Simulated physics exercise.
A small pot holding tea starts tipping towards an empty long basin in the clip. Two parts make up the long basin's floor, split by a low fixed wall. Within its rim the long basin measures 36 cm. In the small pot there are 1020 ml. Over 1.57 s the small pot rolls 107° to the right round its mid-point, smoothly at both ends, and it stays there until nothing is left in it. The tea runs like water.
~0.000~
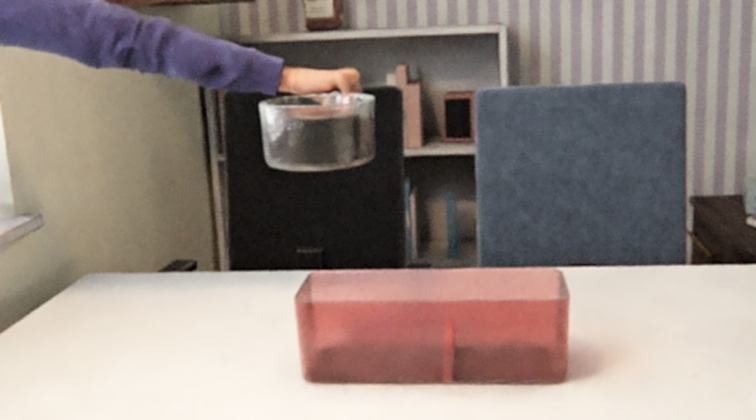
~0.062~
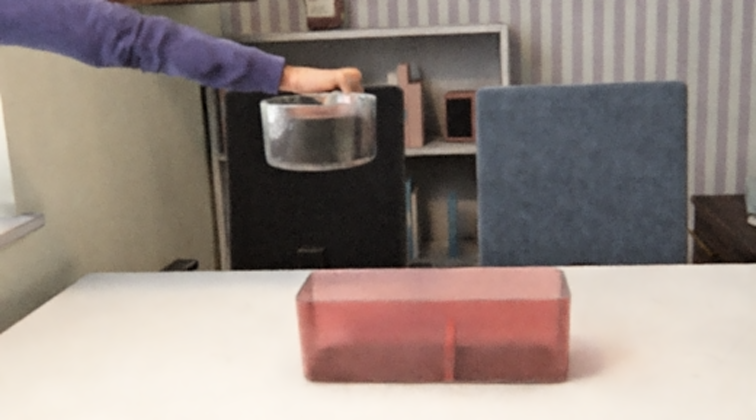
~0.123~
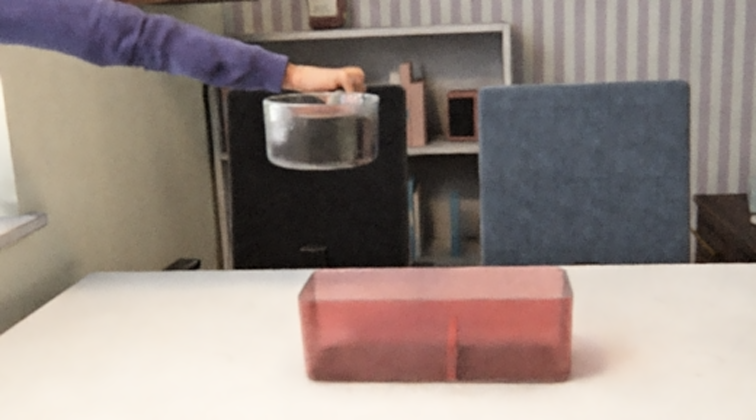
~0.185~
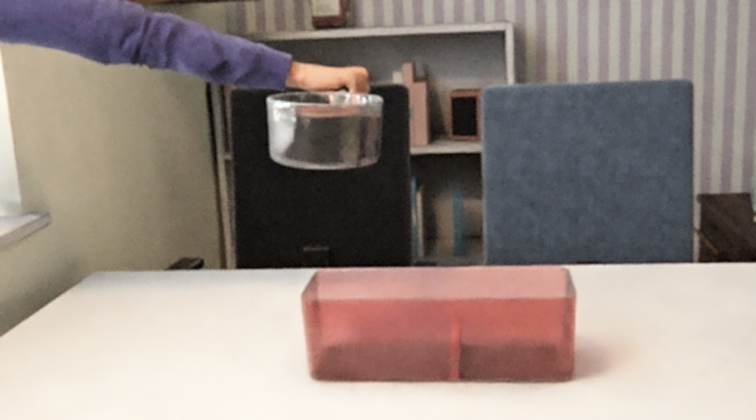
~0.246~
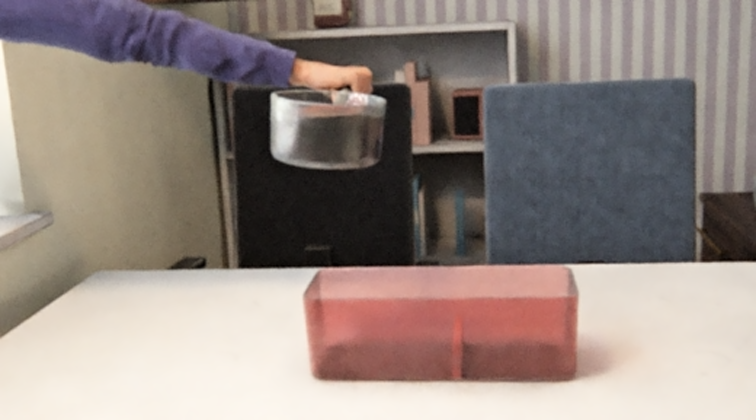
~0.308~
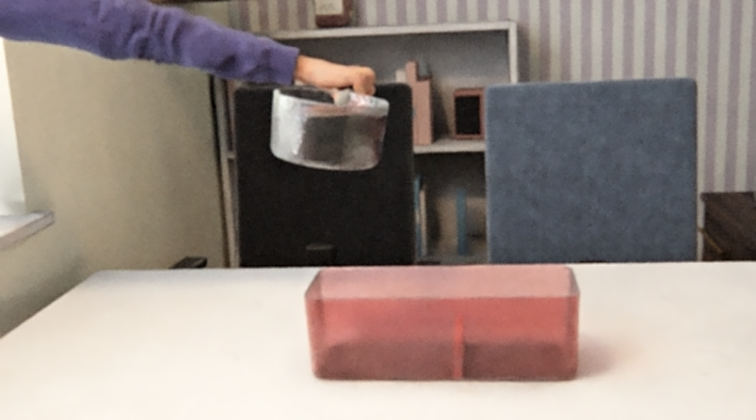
A clear round container, held from above by a hand in a purple sleeve, stays nearly level and then tilts slightly to the right above a white table, where a translucent red rectangular basin with a low divider sits still.
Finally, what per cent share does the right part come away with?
Roughly 52 per cent.
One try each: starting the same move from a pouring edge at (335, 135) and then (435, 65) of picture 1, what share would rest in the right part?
Result: 5 per cent, then 85 per cent.
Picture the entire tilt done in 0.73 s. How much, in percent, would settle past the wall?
In that case, some 35 percent.
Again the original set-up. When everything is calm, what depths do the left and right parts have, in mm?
The left ends up at roughly 20 mm, with the right at roughly 28 mm.
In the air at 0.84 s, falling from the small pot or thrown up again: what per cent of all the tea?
Some 28 per cent, I reckon.
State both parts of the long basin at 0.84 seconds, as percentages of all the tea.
Left side near 4, right side near 3.
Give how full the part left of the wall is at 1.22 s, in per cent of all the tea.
Around 20 in a hundred.
Then, 0.84 s in, the tilt is 59° and 65 per cent is still to pour, 4 is left of the wall and 3 right of it.
Then, 1.22 s in, the tilt is 95° and 13 per cent is still to pour, 20 is left of the wall and 51 right of it.
Then, 1.63 s in, the tilt is 107° and 0 per cent is still to pour, 45 is left of the wall and 52 right of it.
Then, 2.07 s in, the tilt is 107° and 0 per cent is still to pour, 47 is left of the wall and 52 right of it.
Finally, 47 per cent lies left of the wall, 52 right of it and 1 outside.
